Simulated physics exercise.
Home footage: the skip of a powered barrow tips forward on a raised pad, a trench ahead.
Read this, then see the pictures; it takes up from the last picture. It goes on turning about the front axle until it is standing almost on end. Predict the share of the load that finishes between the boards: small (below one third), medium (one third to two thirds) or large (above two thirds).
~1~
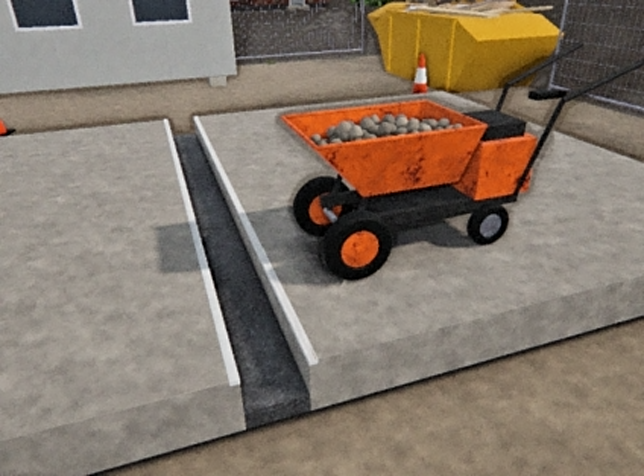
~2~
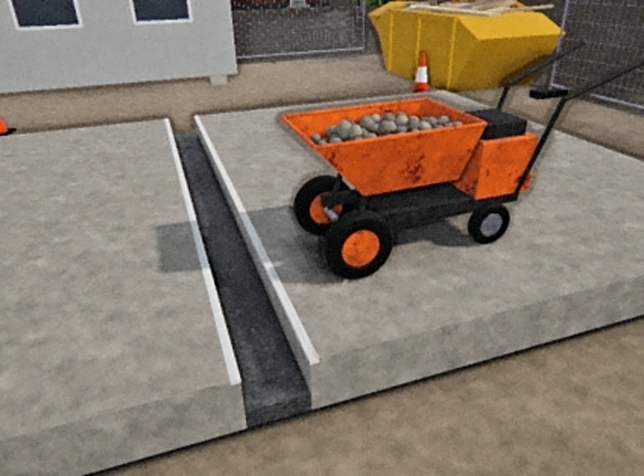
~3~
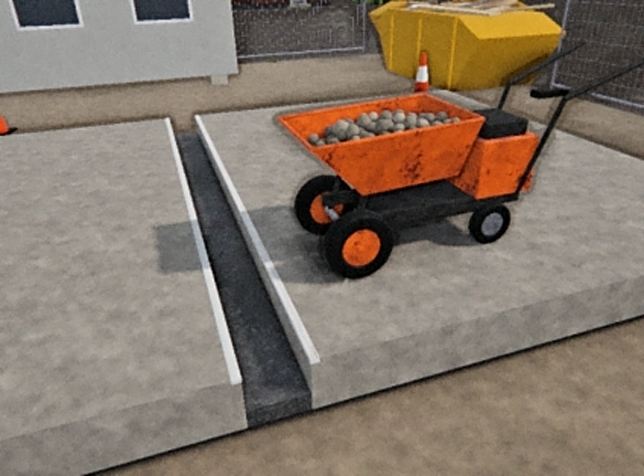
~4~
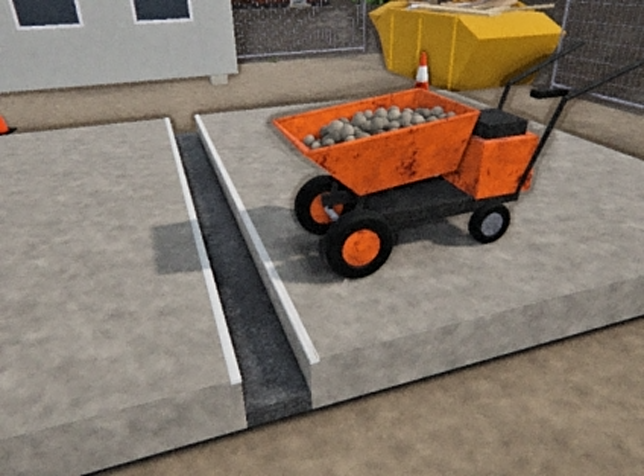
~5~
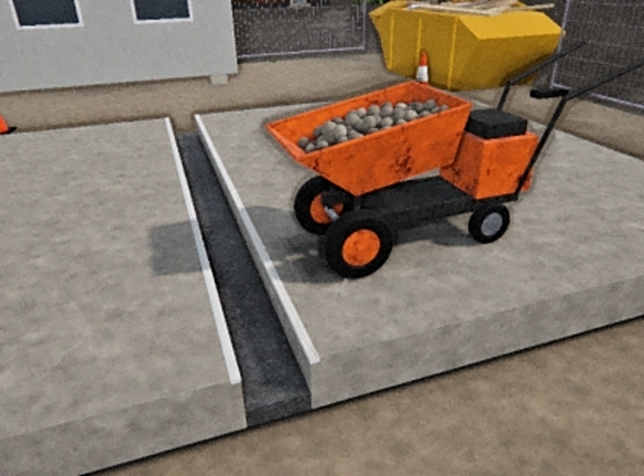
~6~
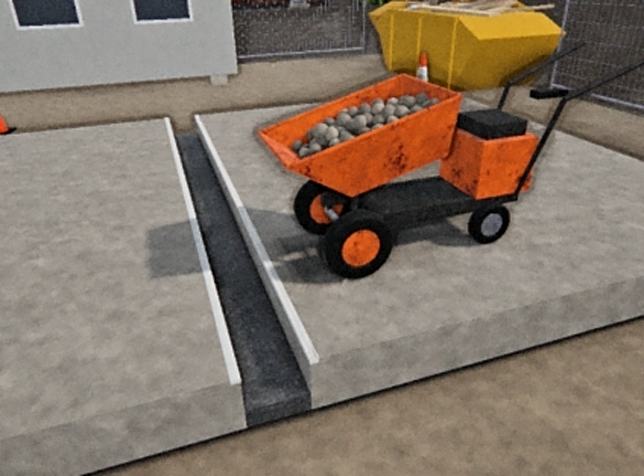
The share is medium, from one third to two thirds.
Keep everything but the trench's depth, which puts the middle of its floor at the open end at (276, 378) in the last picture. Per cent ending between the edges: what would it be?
I'd guess about 20 %.
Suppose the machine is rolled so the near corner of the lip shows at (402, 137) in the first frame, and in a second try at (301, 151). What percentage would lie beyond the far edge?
The first spot yields roughly 0 percent, the second roughly 70 percent.
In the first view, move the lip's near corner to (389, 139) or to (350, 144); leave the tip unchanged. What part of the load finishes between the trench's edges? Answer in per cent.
It works out to 70 per cent in the first case and 90 per cent in the second.
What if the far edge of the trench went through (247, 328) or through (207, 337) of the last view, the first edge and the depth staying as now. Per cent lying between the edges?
First one: 0 per cent; second one: 70 per cent.
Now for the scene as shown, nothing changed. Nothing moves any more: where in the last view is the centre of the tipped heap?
Close to (200, 275).
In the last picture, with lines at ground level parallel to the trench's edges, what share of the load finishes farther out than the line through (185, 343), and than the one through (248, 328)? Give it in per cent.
In order, some 40 % then some 70 %.
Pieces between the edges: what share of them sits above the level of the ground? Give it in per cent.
Roughly 5 %.
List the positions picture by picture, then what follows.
In the first picture, lip of the skip at (317, 149), level; top of the load at (390, 129), river pebbles; first edge of the trench at (293, 318); far edge at (222, 335), the trench over half as wide as the skip, and about half as deep as wide.
In the second picture, lip of the skip at (316, 148), level; top of the load at (390, 128).
In the third picture, lip of the skip at (312, 150), tipped barely; top of the load at (412, 125).
In the fourth picture, lip of the skip at (306, 154), tipped a little; top of the load at (407, 121).
In the fifth picture, lip of the skip at (298, 160), tipped a little; top of the load at (400, 117).
In the sixth picture, lip of the skip at (288, 168), tipped clearly; top of the load at (406, 119); first edge of the trench at (294, 317); far edge at (223, 333).
Soon after the last picture, skip tipped steeply; all in the skip.
A little later, skip tipped right over; about two thirds in the skip; a small part in or heaped over the trench; a small part beyond it; a small part falling.
Later still, skip tipped right over; a small part in the skip; about a third in or heaped over the trench; about half beyond it.
By the end, skip tipped right over; about half in or heaped over the trench; about half beyond it.
